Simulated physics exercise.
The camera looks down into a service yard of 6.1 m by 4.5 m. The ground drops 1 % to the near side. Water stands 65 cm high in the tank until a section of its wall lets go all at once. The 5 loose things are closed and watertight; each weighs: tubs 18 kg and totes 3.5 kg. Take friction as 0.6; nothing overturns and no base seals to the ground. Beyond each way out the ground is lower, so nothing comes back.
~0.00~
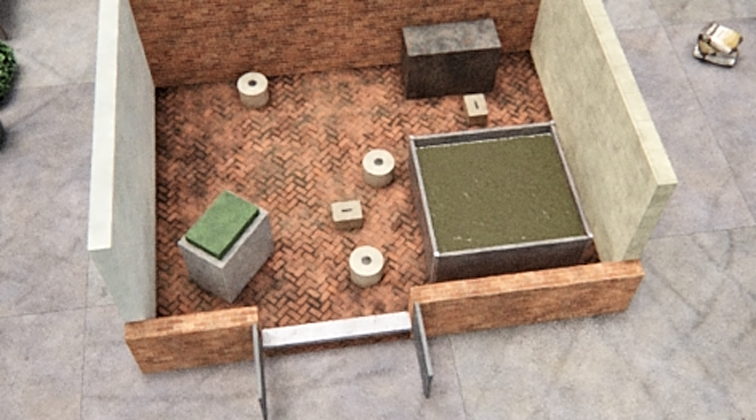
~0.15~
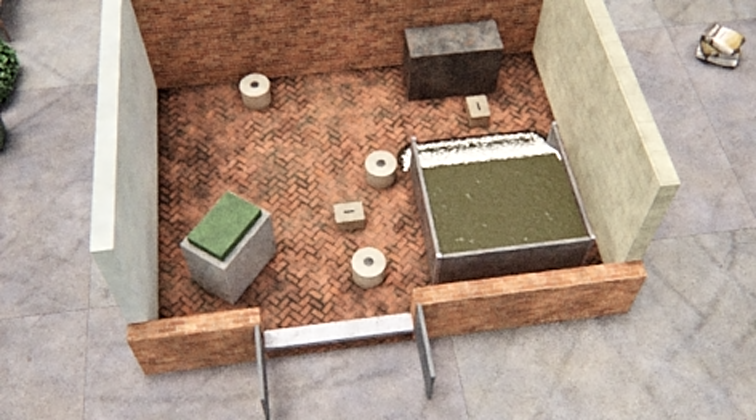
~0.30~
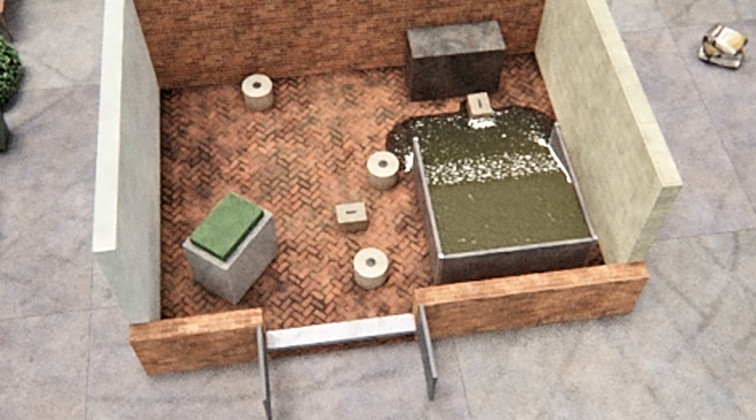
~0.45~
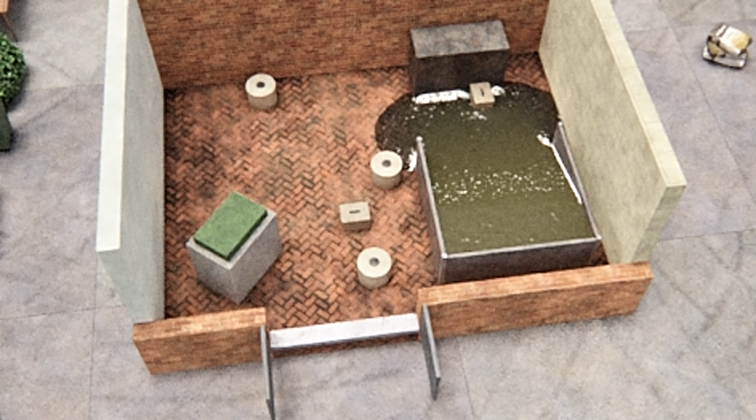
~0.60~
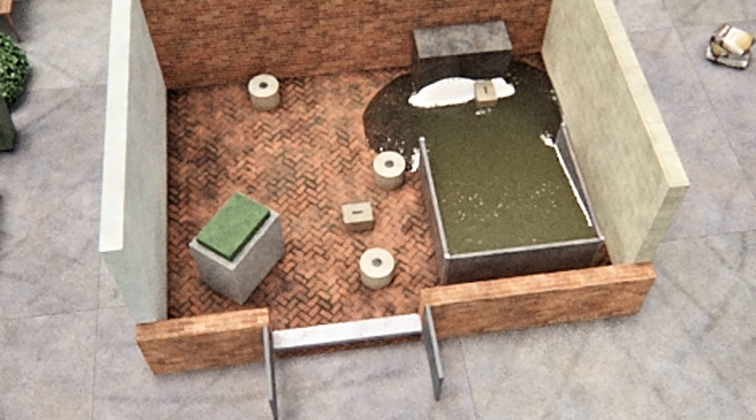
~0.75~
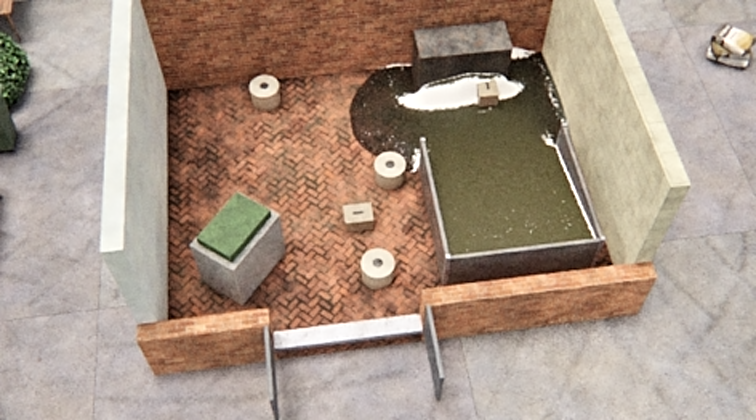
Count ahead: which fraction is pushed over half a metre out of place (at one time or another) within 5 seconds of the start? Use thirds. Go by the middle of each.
It is one to two thirds.
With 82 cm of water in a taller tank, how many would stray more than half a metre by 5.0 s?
Then 2.
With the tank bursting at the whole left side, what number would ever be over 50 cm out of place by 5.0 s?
In that case 4 of them.
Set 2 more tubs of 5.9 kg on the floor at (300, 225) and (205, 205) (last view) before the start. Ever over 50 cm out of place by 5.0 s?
In turn: Less, over.
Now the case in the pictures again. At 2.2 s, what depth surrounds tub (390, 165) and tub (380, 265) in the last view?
About 0 and 0 cm.
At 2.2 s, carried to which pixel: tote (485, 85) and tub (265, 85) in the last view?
Around (558, 82) and (229, 99).
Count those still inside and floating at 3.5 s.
I count 2.
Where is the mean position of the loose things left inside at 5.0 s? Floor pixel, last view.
Near (383, 243).
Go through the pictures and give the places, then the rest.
A tote at (476, 105) rests on the ground; a tub at (252, 83) rests on the ground; 3.8 m2 under water; 0 of 5 have shifted, in the first picture.
A tote at (478, 106), on the bottom; a tub at (255, 85) rests on the ground; 4.9 m2 under water; 0 of 5 have shifted, in the second picture.
A tote at (480, 103), on the bottom, 7 cm from its start; a tub at (257, 85), on the bottom; 6.2 m2 under water; 1 of 5 have shifted, in the third picture.
A tote at (482, 93) rests on the ground, 25 cm from its start; a tub at (261, 85), on the bottom; 7.6 m2 under water; 1 of 5 have shifted, in the fourth picture.
A tote at (485, 90) floats, 25 cm from its start; a tub at (263, 86) rests on the ground; water covers 8.5 m2; 1 of 5 have shifted, in the fifth picture.
A tote at (487, 86), afloat, 24 cm from its start; a tub at (264, 86) rests on the ground; 9.3 m2 under water; 1 of 5 have shifted, in the sixth picture.
After 1.1 s 0 of 5 are over 50 cm from their spots; 1 afloat.
After 2.2 s 2 of 5 are over 50 cm from their spots; 1 afloat.
After 3.5 s 2 of 5 are over 50 cm from their spots; 2 afloat.
After 5.0 s 2 of 5 are over 50 cm from their spots, and 2 have been at some point; 1 afloat.
